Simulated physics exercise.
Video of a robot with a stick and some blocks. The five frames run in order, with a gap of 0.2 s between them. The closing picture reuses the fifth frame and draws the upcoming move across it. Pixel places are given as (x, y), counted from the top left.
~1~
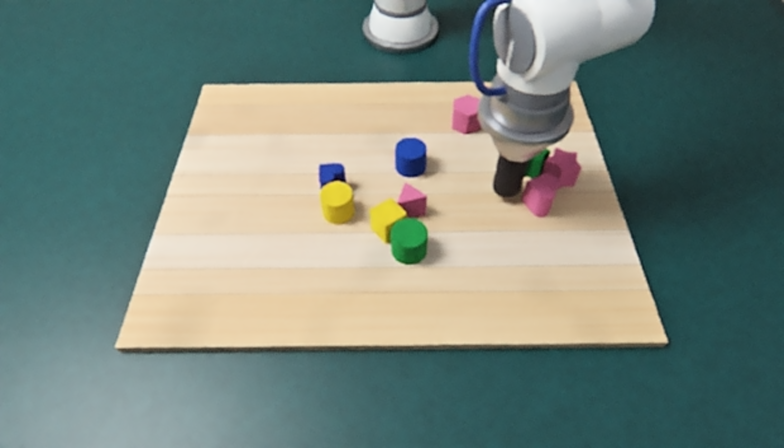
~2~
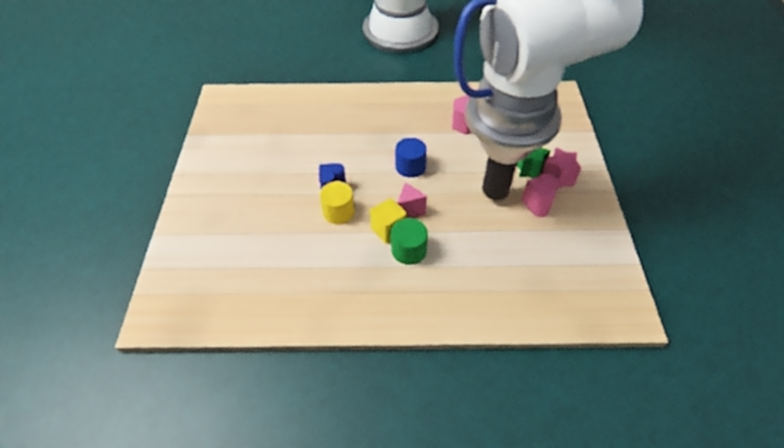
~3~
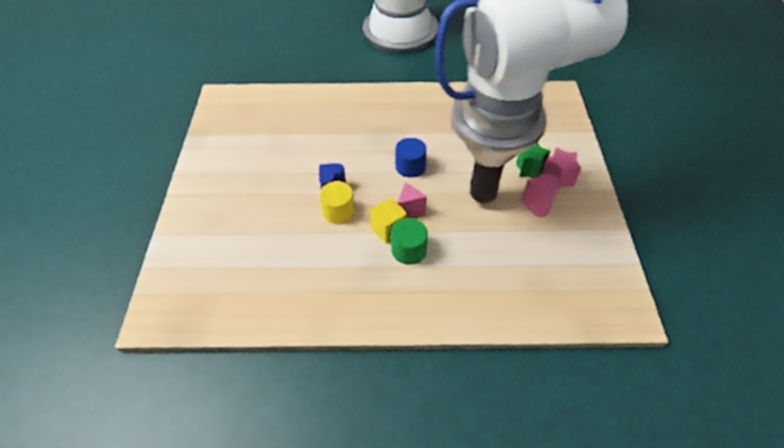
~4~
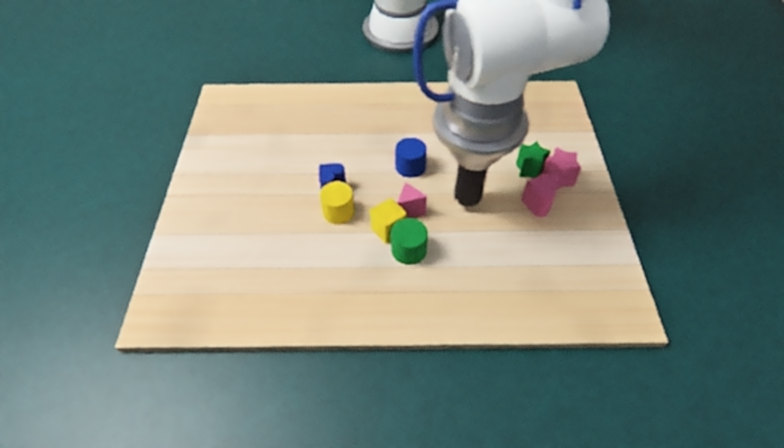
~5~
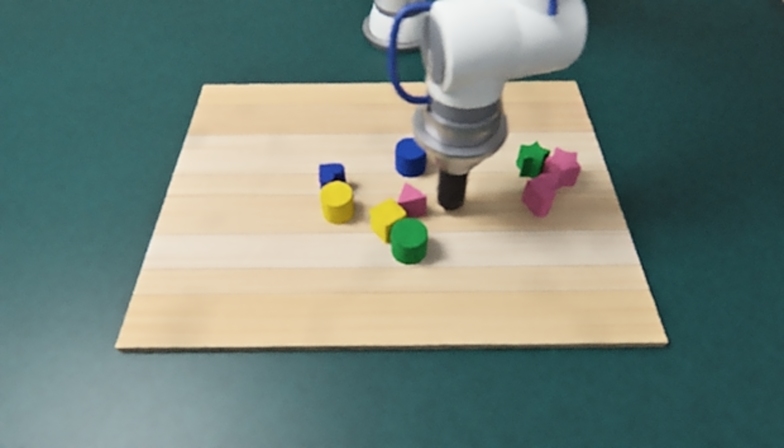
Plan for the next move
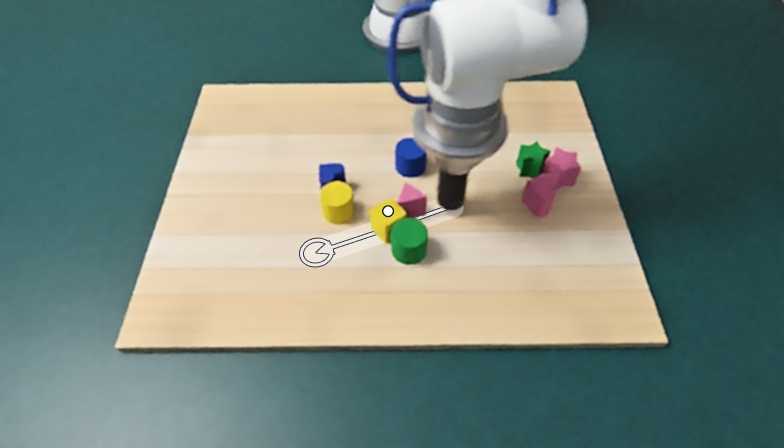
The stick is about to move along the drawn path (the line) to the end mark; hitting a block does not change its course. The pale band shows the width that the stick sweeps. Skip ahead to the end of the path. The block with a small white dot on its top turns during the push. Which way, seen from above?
It makes a clockwise turn.
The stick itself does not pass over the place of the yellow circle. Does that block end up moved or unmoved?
The yellow circle will stay where it stands.
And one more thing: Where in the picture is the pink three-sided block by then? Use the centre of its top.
Its top middle is near (373, 194).
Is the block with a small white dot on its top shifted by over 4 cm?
Short answer: Yes.
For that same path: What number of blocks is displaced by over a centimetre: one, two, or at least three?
Going by the path, two of them shift by more than about 1 cm.
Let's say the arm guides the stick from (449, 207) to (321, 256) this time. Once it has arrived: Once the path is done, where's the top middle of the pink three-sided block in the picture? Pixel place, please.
The middle of its top is at (378, 194).
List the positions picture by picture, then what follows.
In the first picture, lower end of the stick at (506, 188), tops of blocks, yellow circle at (336, 193), yellow four-sided block at (388, 211), green circle at (409, 232), pink three-sided block at (410, 193).
In the second picture, stick at (496, 190), blocks as before.
In the third picture, stick at (483, 193), blocks as before.
In the fourth picture, stick at (468, 196), blocks as before.
In the fifth picture, stick at (450, 200), yellow circle at (336, 193), yellow four-sided block at (388, 211), green circle at (409, 232), pink three-sided block at (410, 193).
The drawn path runs straight from (449, 207) to (317, 252); the dot is on the yellow four-sided block.
On the path given first. One third of the way, stick at (407, 215); yellow four-sided block at (377, 214), turned 20° anticlockwise; pink three-sided block at (385, 194), turned 60° clockwise.
Two thirds of the way, stick at (362, 231); yellow four-sided block at (332, 227), turned 15° clockwise; pink three-sided block at (373, 194), turned 110° clockwise.
At the end, stick at (315, 246); yellow circle not moved; yellow four-sided block at (283, 240), turned 25° clockwise; green circle not moved; pink three-sided block at (373, 194), turned 110° clockwise.
